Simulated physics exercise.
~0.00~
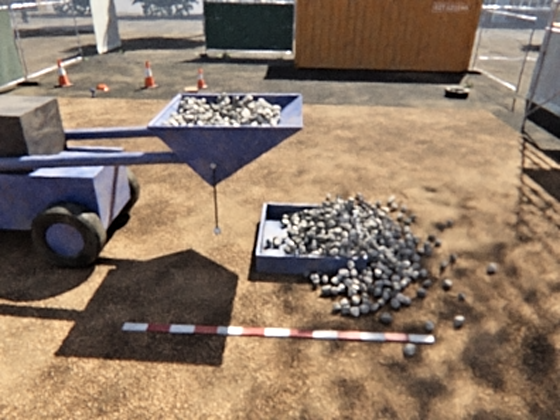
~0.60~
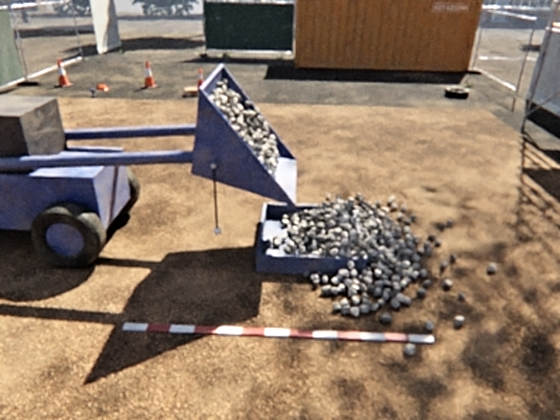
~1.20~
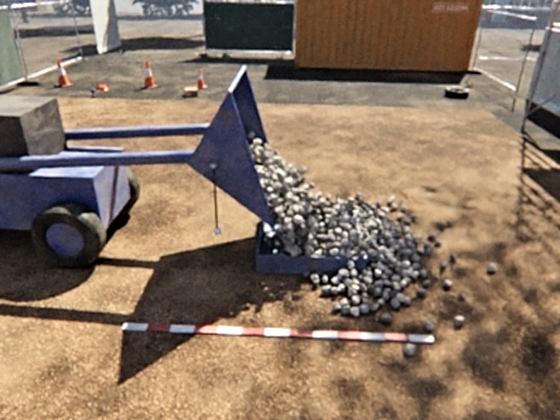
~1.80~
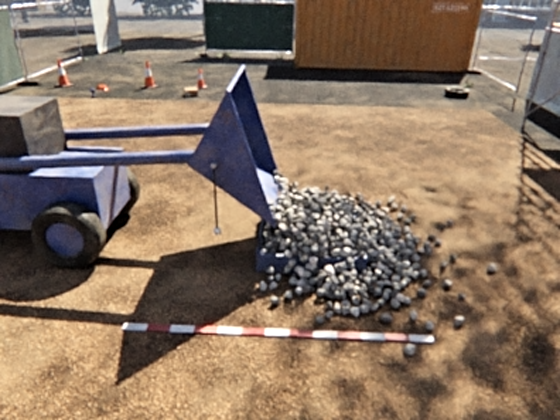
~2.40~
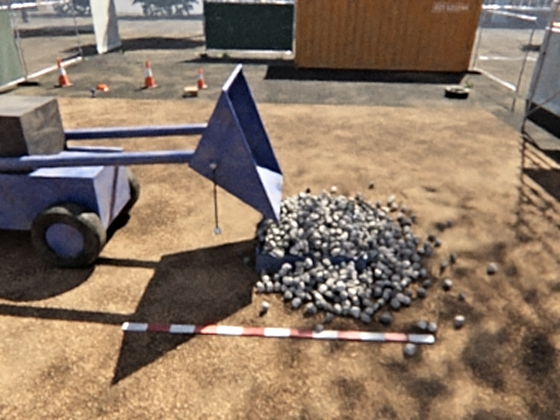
A blue loader with dark wheels stands at the left of a sunlit dirt yard, seen from slightly above, its raised bucket full of grey and white stones. Beside it, a low blue bin already holds a heap that spills over onto the ground to the right, behind a red and white striped staff. Orange cones, a green panel and an orange container stand at the back. The bucket tips forward to the right, and its stones slide down in a stream onto the heap. The bucket ends empty and steeply tilted, with a broader mound covering most of the bin and surrounding ground.
